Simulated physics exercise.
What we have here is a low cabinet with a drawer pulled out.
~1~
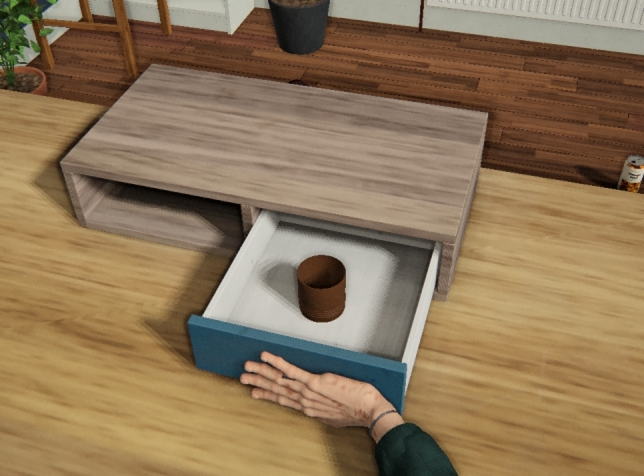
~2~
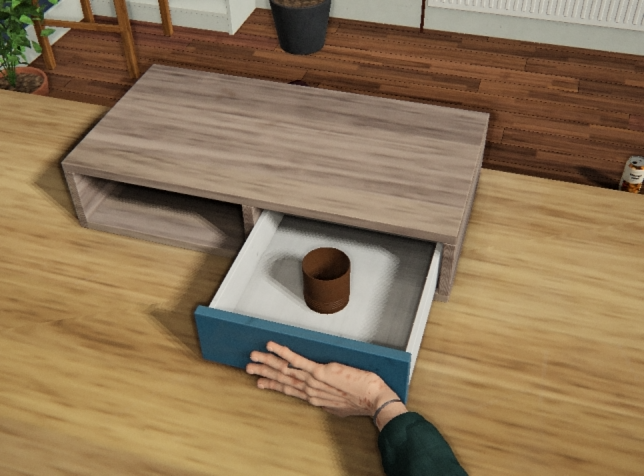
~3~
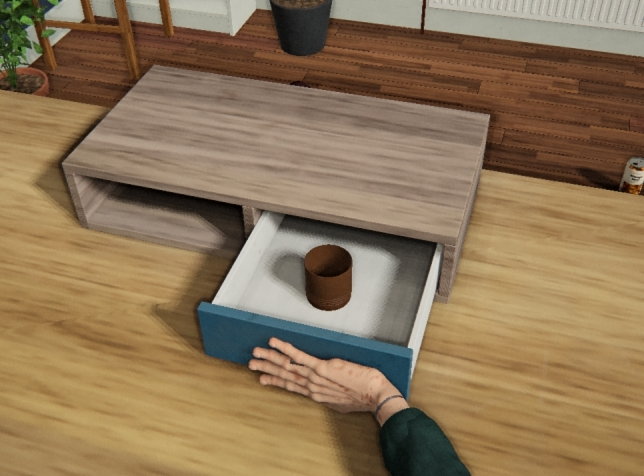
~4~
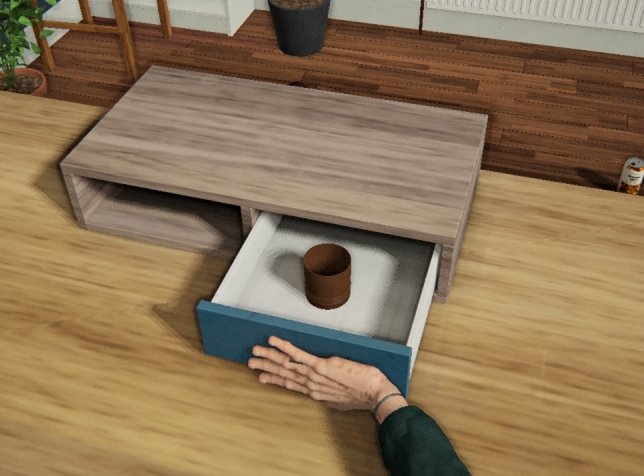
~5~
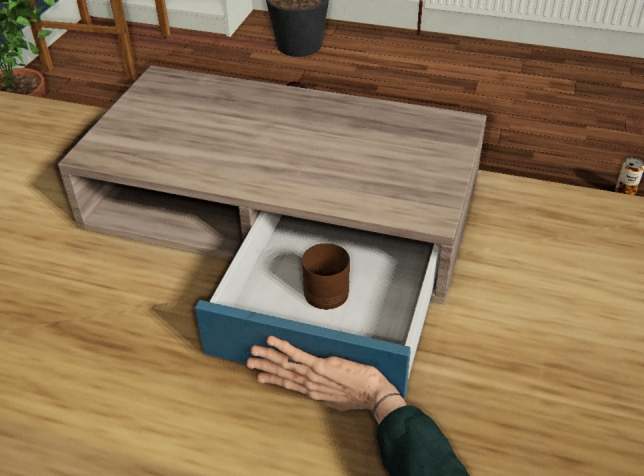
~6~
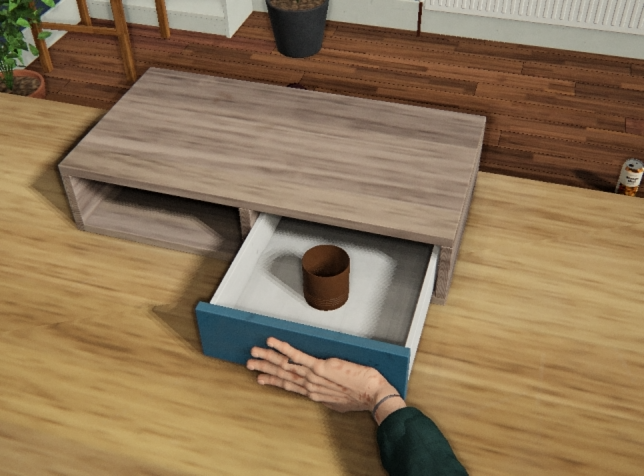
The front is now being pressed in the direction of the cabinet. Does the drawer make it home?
The drawer slides home.
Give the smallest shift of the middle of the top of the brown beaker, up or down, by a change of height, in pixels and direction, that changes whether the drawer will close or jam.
20 pixels up.
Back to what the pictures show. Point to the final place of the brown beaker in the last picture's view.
About (363, 192).
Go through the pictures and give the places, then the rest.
In the first frame, drawer (327, 289) wide open; brown beaker (322, 289).
In the second frame, drawer (332, 281) wide open; chest (284, 170).
In the third frame, drawer (334, 278) wide open; brown beaker (329, 278).
In the fourth frame, drawer (333, 277) wide open; chest (283, 172).
In the fifth frame, drawer (332, 277) wide open; brown beaker (326, 277).
In the sixth frame, drawer (332, 278) wide open; chest (281, 173).
Then, 0.42 s past the last view, drawer starting in.
Then, 0.68 s past the last view, drawer about half in.
Then, 0.90 s past the last view, drawer nearly in.
Finally, the drawer shuts flush.
